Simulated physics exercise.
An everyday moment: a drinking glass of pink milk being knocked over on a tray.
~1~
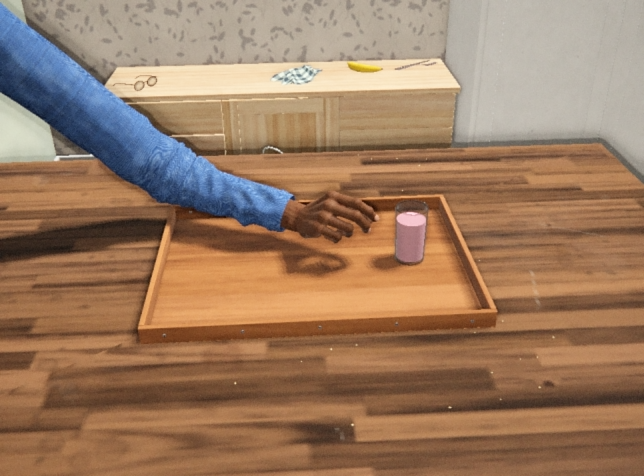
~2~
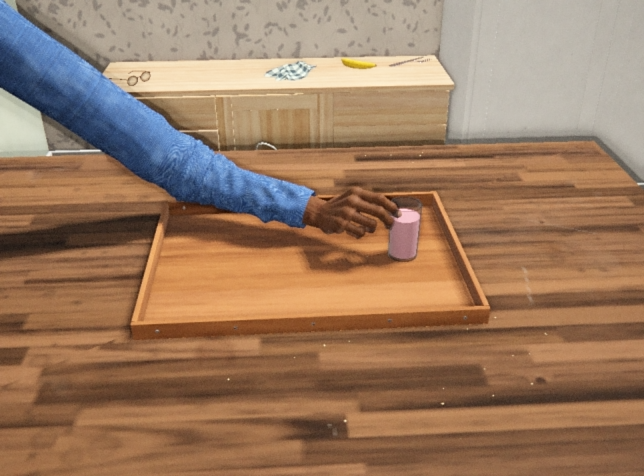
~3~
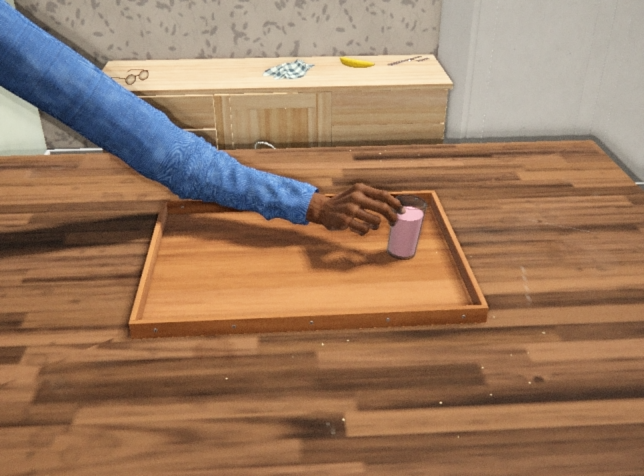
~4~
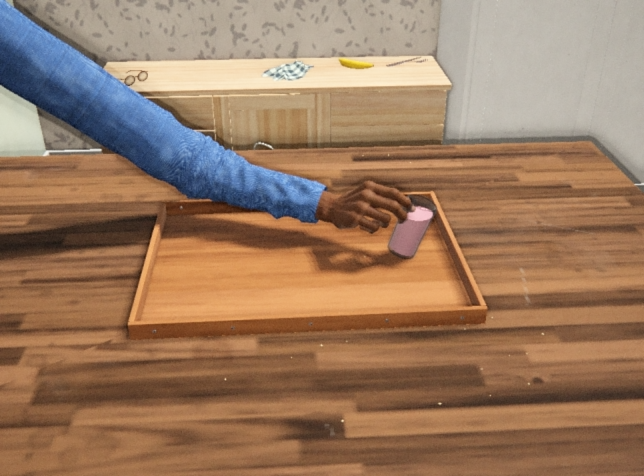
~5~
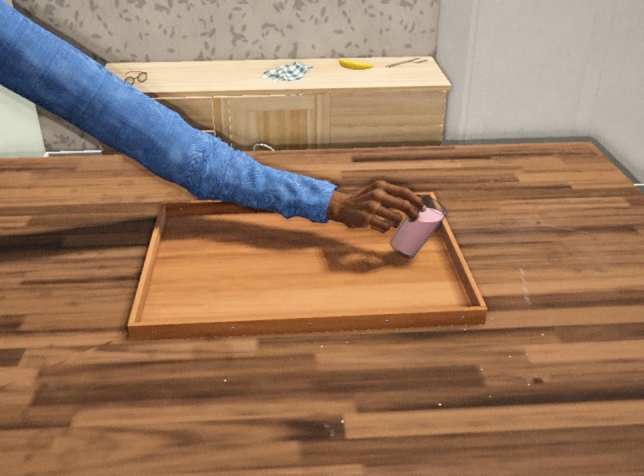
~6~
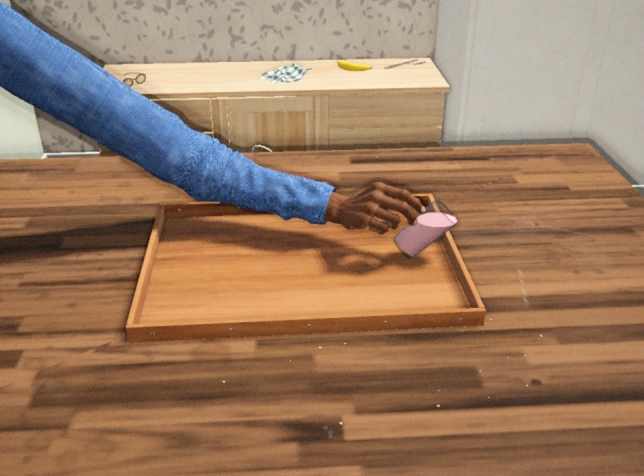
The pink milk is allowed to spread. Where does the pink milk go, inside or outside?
In the end it gets out on to the top.
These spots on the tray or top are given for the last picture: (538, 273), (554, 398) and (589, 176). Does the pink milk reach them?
Well, the first one is gotten to, the second one is left alone, and the last one is left alone.
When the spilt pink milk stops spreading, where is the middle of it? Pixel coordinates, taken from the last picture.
The centre settles near (601, 255) in the last view.
Next, the drinking glass lies across the rim; the puddle covers about as much as a plate; the table is getting wet.
After that, the puddle covers about as much as a tray; the table is getting wet.
Finally, the puddle covers about as much as a tray; the table is getting wet.
